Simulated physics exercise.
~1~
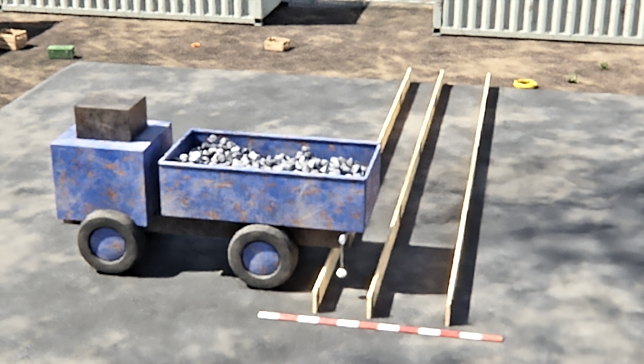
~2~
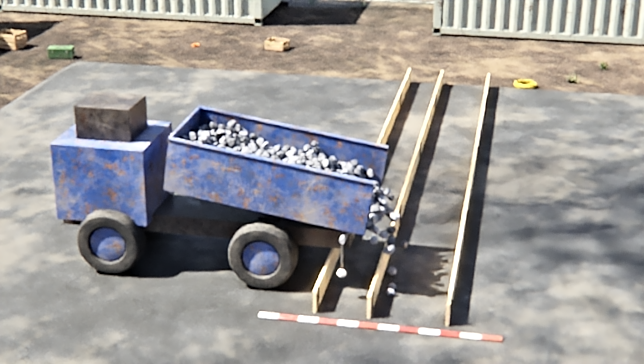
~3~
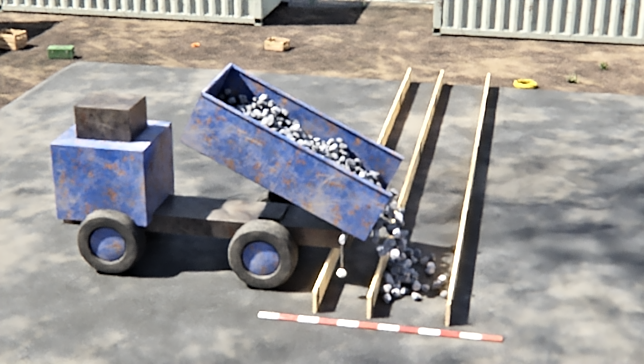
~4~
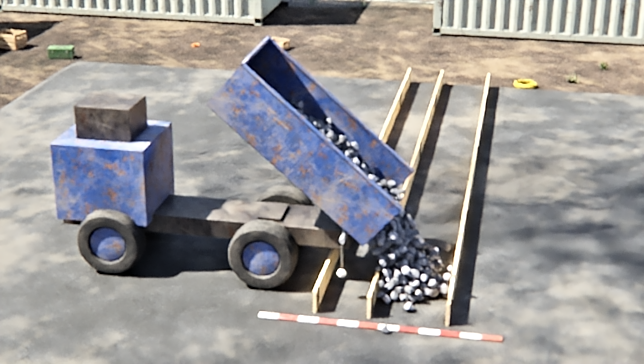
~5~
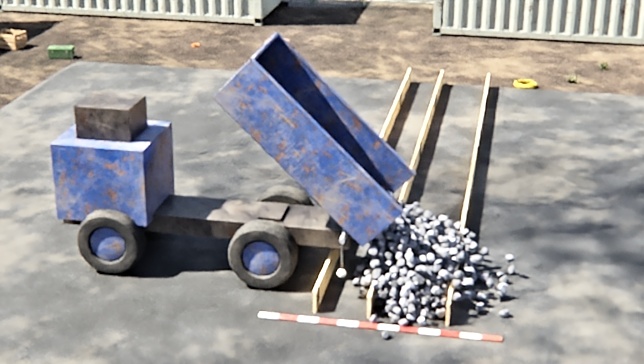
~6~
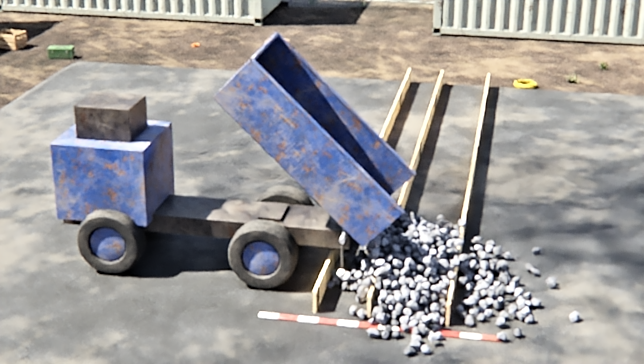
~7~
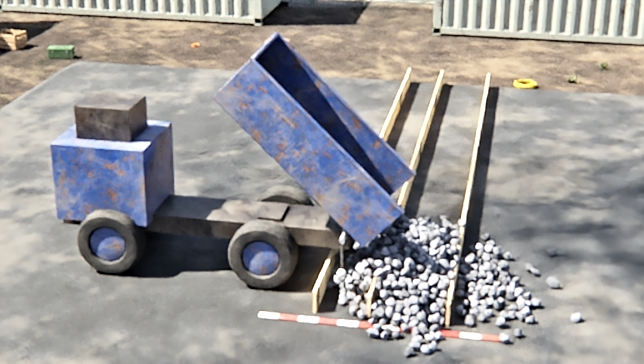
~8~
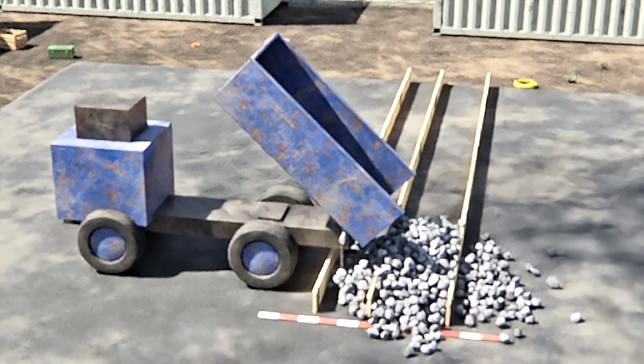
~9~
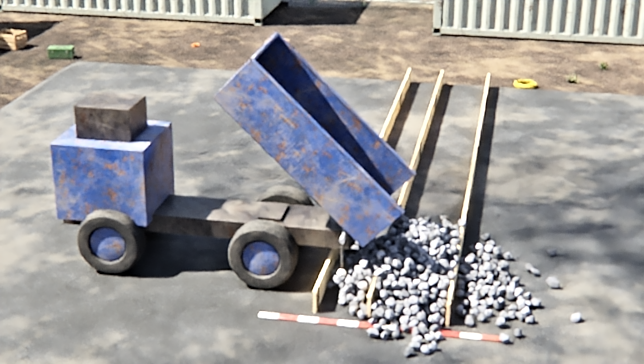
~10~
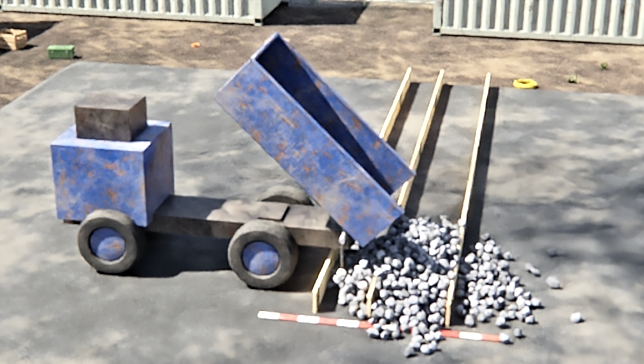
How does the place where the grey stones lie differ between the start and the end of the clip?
At the start the stones lie inside the truck's blue body. By the end they are in a heap on the ground behind it, lower and further right, spread around the planks.
